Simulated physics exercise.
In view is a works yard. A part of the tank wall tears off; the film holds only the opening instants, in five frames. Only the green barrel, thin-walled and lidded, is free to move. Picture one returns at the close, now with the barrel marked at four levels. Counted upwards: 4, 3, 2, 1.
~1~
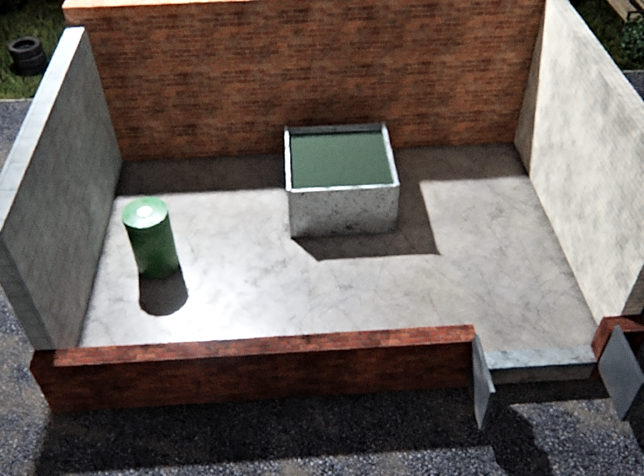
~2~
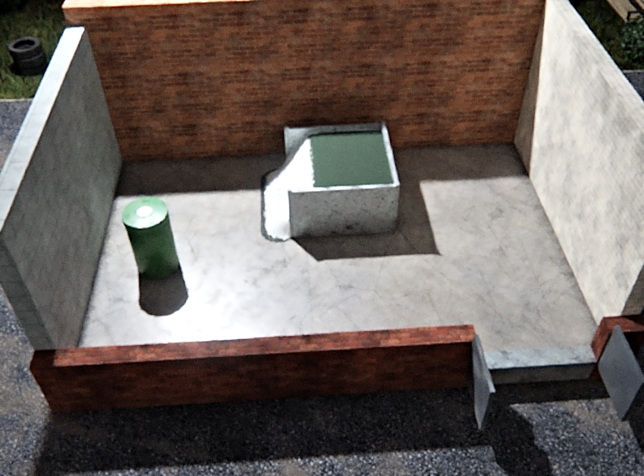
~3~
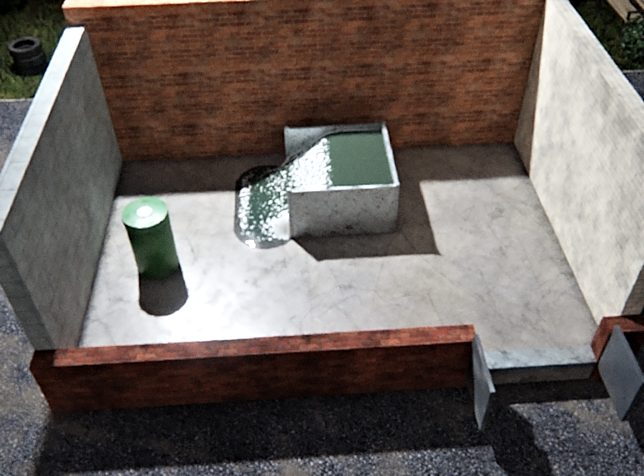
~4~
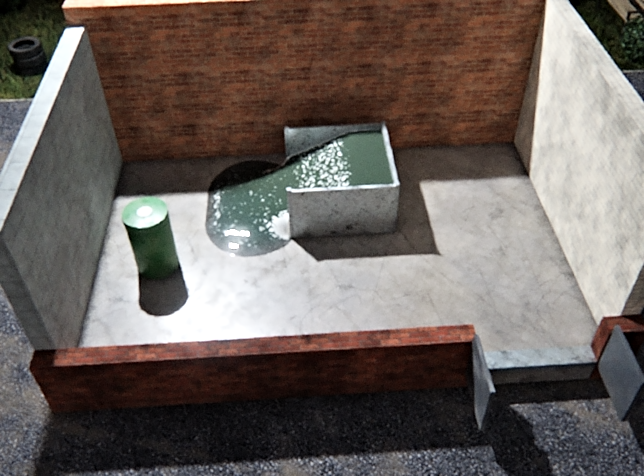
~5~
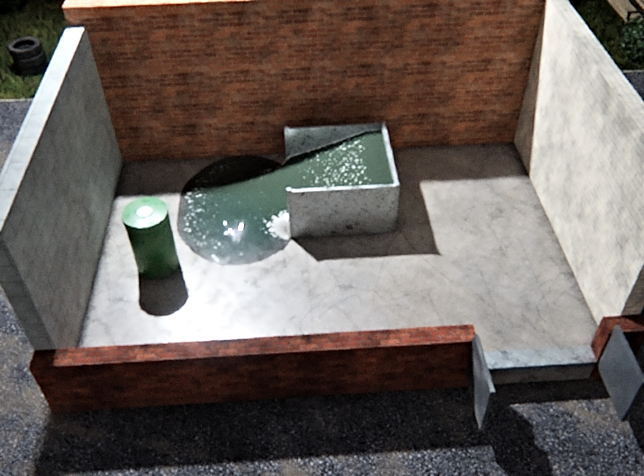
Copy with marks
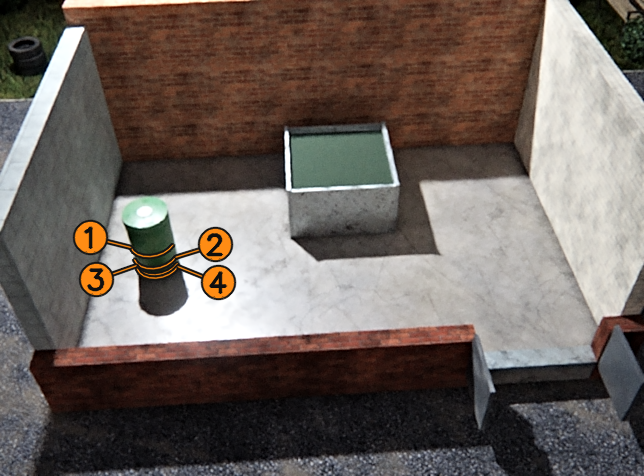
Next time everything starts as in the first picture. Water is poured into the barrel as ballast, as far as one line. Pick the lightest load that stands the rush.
Go for 1.
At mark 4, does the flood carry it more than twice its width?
Yes.
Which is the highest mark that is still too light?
The answer is 2.
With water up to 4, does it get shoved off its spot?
Yes, it does.
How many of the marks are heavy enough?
One of them.
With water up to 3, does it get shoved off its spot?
Yes, it does.
On the marked copy, 1 at (150, 256); 2 at (153, 268); 3 at (155, 274); 4 at (155, 278); from the bottom up 4, 3, 2, 1.
If 1 is chosen, it does not move.
If 2 is chosen, it is pushed about half its own width away.
If 3 is chosen, it is pushed about 7 times its own width away.
If 4 is chosen, it is pushed about 8 times its own width away.
